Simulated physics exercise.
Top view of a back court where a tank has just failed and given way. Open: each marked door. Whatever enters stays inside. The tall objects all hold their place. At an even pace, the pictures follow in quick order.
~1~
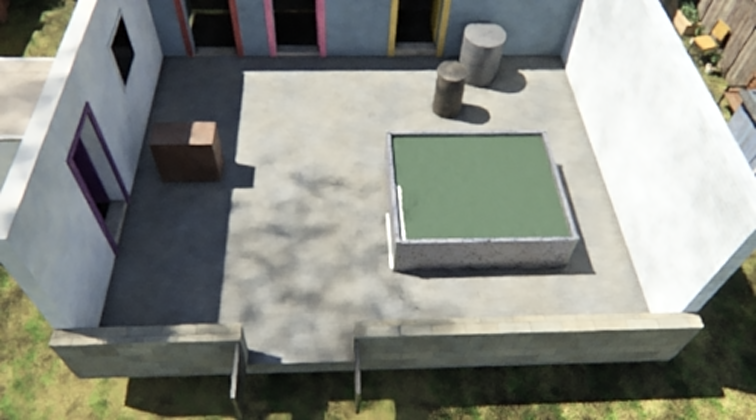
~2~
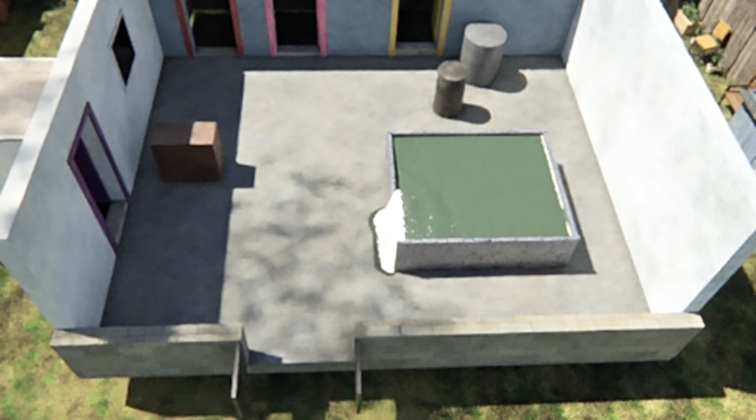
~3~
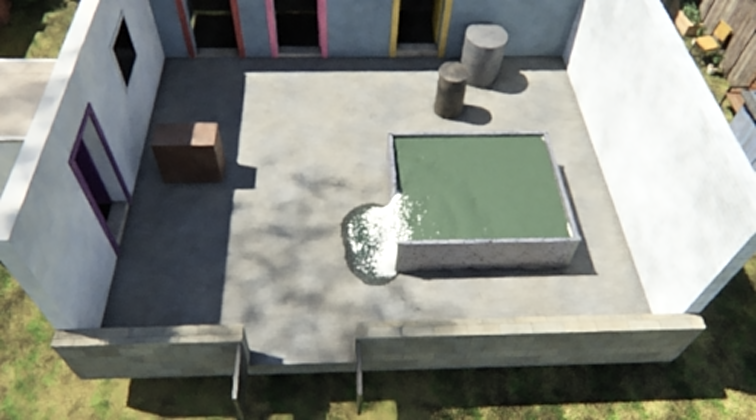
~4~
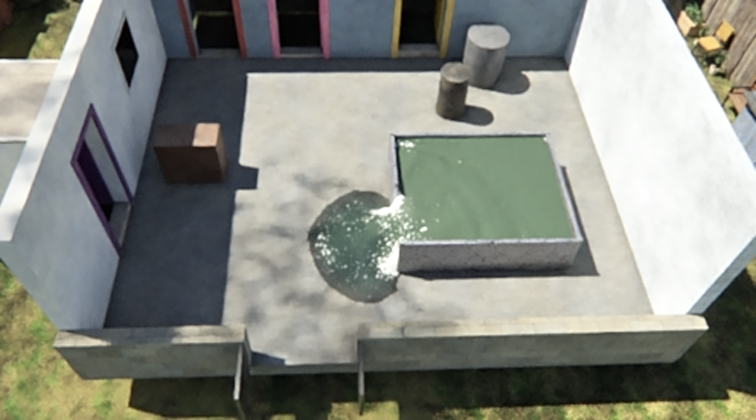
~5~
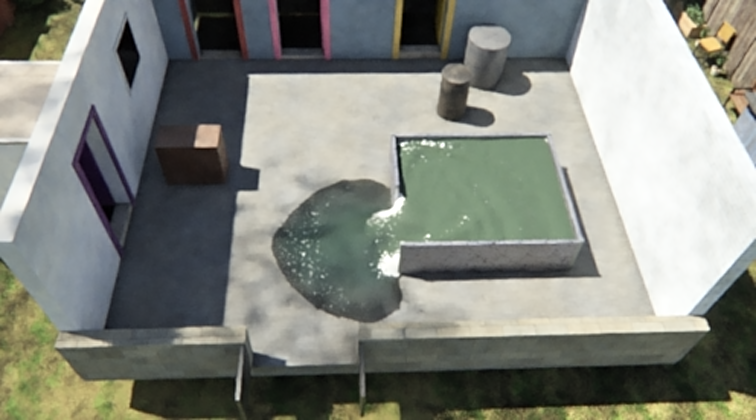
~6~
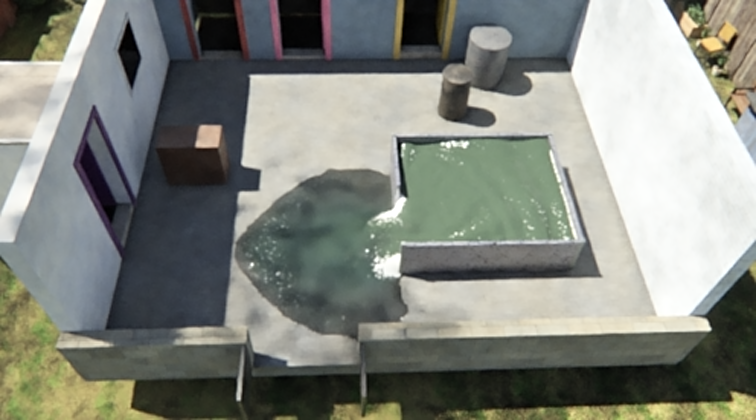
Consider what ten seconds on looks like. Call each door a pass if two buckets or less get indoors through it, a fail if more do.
Purple door: Fail, red door: Fail, yellow door: Pass, pink door: Pass.
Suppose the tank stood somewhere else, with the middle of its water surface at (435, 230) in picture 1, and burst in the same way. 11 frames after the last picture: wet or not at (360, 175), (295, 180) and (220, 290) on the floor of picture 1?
Taking the three spots in turn, I'd say spared, then spared, then drenched.
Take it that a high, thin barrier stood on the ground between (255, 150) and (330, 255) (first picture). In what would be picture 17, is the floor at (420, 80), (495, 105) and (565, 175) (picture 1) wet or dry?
Taking the points in turn, they are high and dry, high and dry and high and dry.
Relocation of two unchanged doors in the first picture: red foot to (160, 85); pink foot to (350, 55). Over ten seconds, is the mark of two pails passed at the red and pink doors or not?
Outcome - red door runs over the limit, pink door keeps within bounds.
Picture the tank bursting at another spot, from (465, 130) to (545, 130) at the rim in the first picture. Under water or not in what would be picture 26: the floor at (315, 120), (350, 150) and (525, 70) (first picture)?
Point by point: Swamped, swamped and swamped.
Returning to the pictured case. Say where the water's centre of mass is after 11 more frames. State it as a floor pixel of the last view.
That puts it at around (394, 229).
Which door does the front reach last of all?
It's the yellow-painted one.
A moment on, water covers 30 % of the floor; the purple door wet at the sill, nothing in, the red door not reached, the yellow door not reached, the pink door not reached.
Next, water covers 30 % of the floor; the purple door under two buckets in, the red door not reached, the yellow door not reached, the pink door not reached.
Then, water covers 40 % of the floor; the purple door far over two buckets in, the red door not reached, the yellow door not reached, the pink door not reached.
Later, water covers 50 % of the floor; the purple door far over two buckets in, the red door over two buckets in, the yellow door not reached, the pink door wet at the sill, nothing in.
In the end, water covers 70 % of the floor; the purple door far over two buckets in, the red door far over two buckets in, the yellow door wet at the sill, nothing in, the pink door wet at the sill, nothing in.
